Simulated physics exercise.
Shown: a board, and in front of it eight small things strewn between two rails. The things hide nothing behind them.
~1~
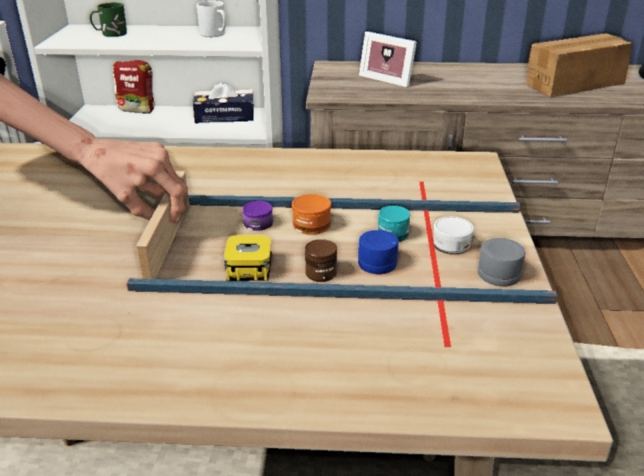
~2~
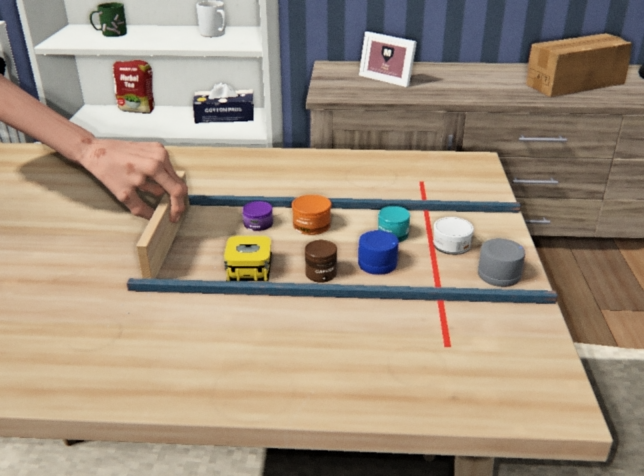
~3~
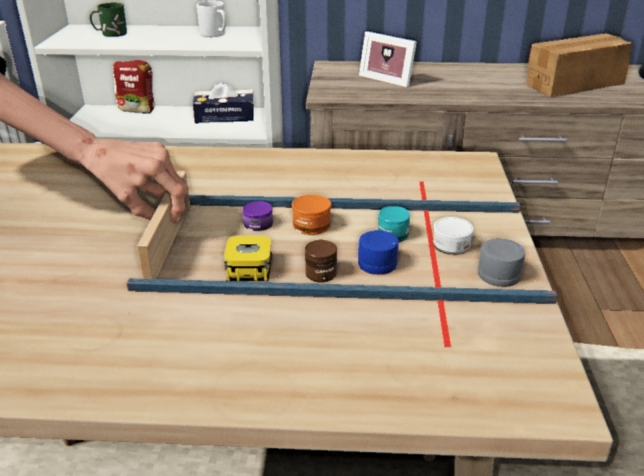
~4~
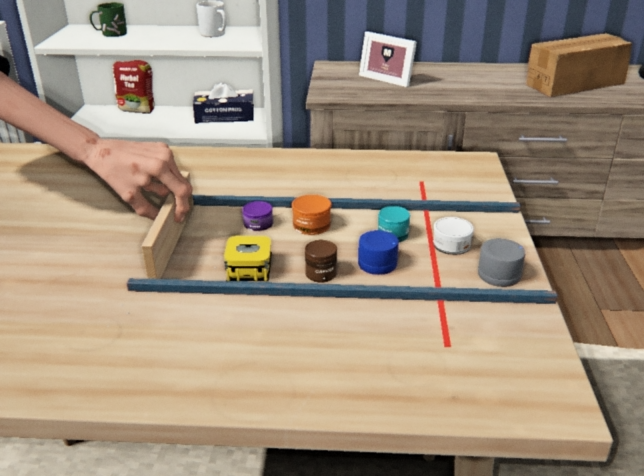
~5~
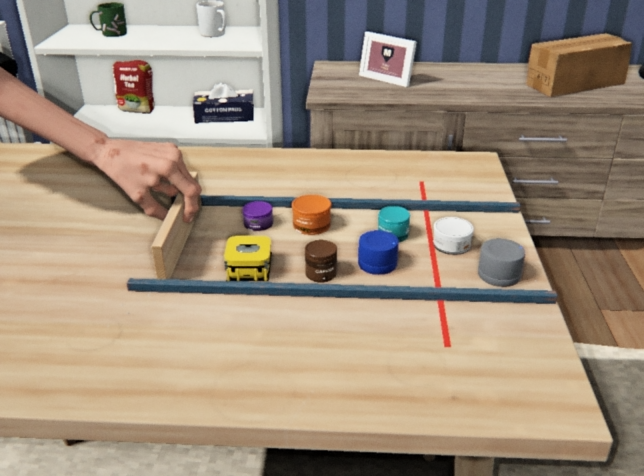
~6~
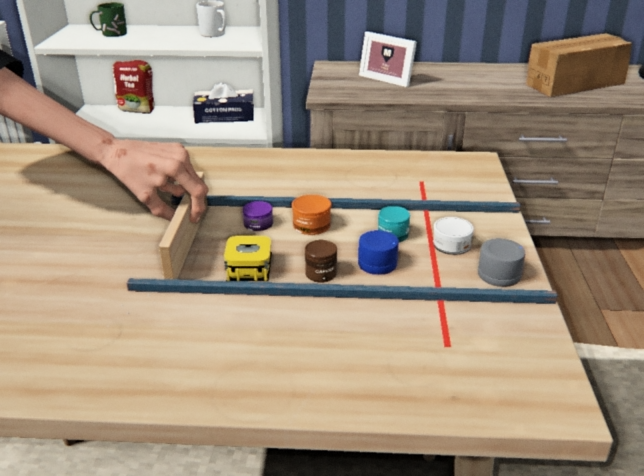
On a wooden table, a hand sliding a small board slightly rightward between blue rails, eight small containers staying still.
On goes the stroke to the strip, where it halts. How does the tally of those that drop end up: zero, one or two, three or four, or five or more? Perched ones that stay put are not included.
The tally ends at zero.
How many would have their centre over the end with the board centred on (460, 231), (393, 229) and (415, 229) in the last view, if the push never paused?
Going through the three positions, you'd get 1, 0 and 0.
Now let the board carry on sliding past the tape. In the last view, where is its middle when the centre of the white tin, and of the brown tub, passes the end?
For the white tin, about (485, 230); for the brown tub, about (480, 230).
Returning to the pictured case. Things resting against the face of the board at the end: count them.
3 in contact.
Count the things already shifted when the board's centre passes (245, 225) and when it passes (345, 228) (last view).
At first I count 2, and then 6.
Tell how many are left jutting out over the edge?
1 overhanging.
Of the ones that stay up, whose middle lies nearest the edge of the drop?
The grey lid.
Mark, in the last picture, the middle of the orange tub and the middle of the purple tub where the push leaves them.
I'd put one at around (476, 211) and the other at around (443, 218).
Soon after, none off yet; grey lid at rest near (501, 262); white tin at rest near (453, 236); turquoise tub at rest near (394, 225).
At rest, the number that fall off is zero.
